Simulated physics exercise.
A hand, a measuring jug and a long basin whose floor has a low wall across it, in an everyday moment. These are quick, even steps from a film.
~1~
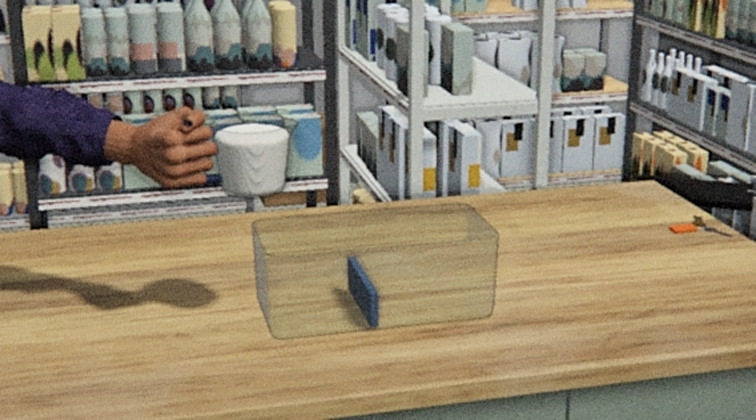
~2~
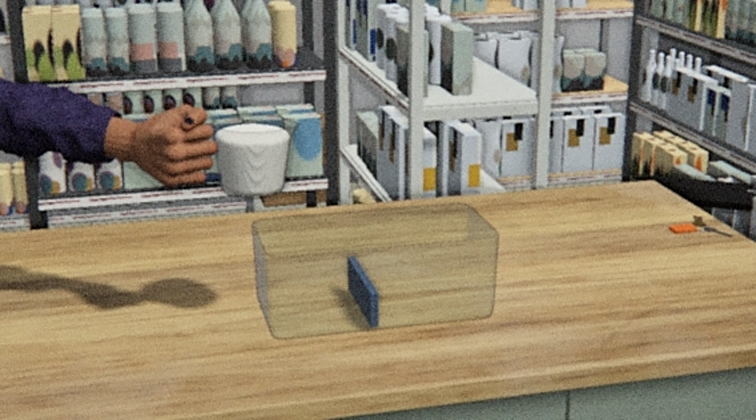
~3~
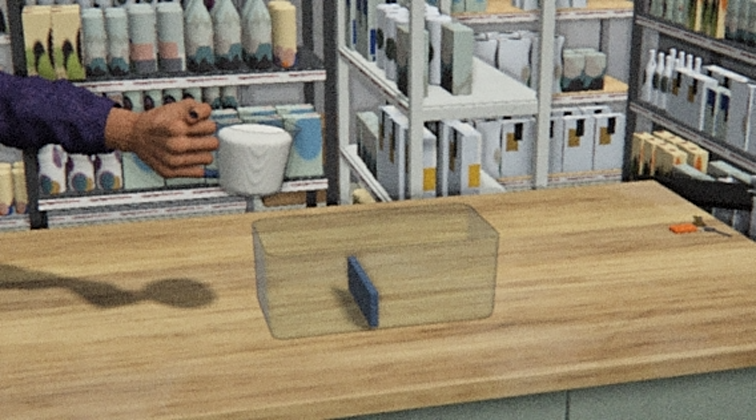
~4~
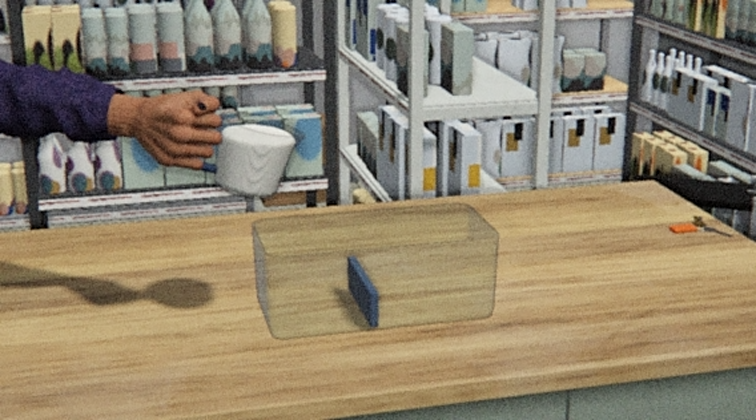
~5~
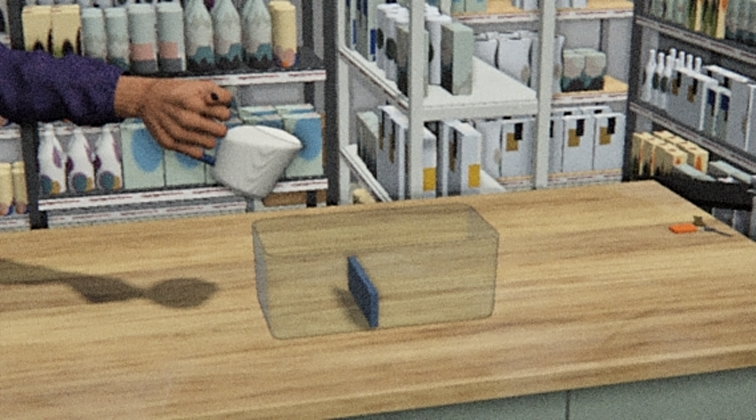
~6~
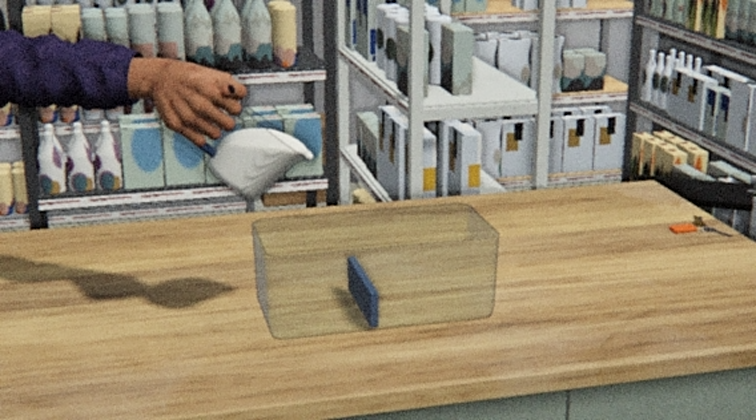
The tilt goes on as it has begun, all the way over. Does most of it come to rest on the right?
Heavier on the left.
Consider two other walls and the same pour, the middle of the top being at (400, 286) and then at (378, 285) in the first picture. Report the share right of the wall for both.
It would come to roughly 15 per cent the first time and roughly 15 per cent the second.
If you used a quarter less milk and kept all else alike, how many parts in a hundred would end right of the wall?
Near 5 %.
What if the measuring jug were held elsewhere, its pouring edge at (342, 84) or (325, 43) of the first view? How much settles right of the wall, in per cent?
Roughly 80 % and 65 %.
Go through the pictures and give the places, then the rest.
It leans 0°; its right rim is at (298, 122); the milk meets the walls at (214, 135) and (288, 130); the long basin's rim runs from (259, 240) to (484, 220); the wall's top is at (362, 275), in the first picture.
It leans 2°; its right rim is at (299, 123); the milk meets the walls at (215, 135) and (288, 131), in the second picture.
It leans 7°; its right rim is at (302, 128); the milk meets the walls at (218, 133) and (291, 133), in the third picture.
It leans 16°; its right rim is at (306, 135); the milk meets the walls at (222, 132) and (294, 135), in the fourth picture.
It leans 27°; its right rim is at (308, 146); the milk meets the walls at (222, 135) and (299, 138), in the fifth picture.
It leans 40°; its right rim is at (309, 158); the milk meets the walls at (217, 147) and (299, 148); 3 per cent is over the edge, in the sixth picture.
A moment on, the tilt is 112° and 28 per cent is still to pour, 46 is left of the wall and 0 right of it.
Next, the tilt is 115° and 2 per cent is still to pour, 88 is left of the wall and 1 right of it.
Then the tilt is 115° and 0 per cent is still to pour, 87 is left of the wall and 7 right of it.
Later the tilt is 115° and 0 per cent is still to pour, 87 is left of the wall and 7 right of it.
At rest 87 per cent lies left of the wall, 7 right of it and 5 outside.
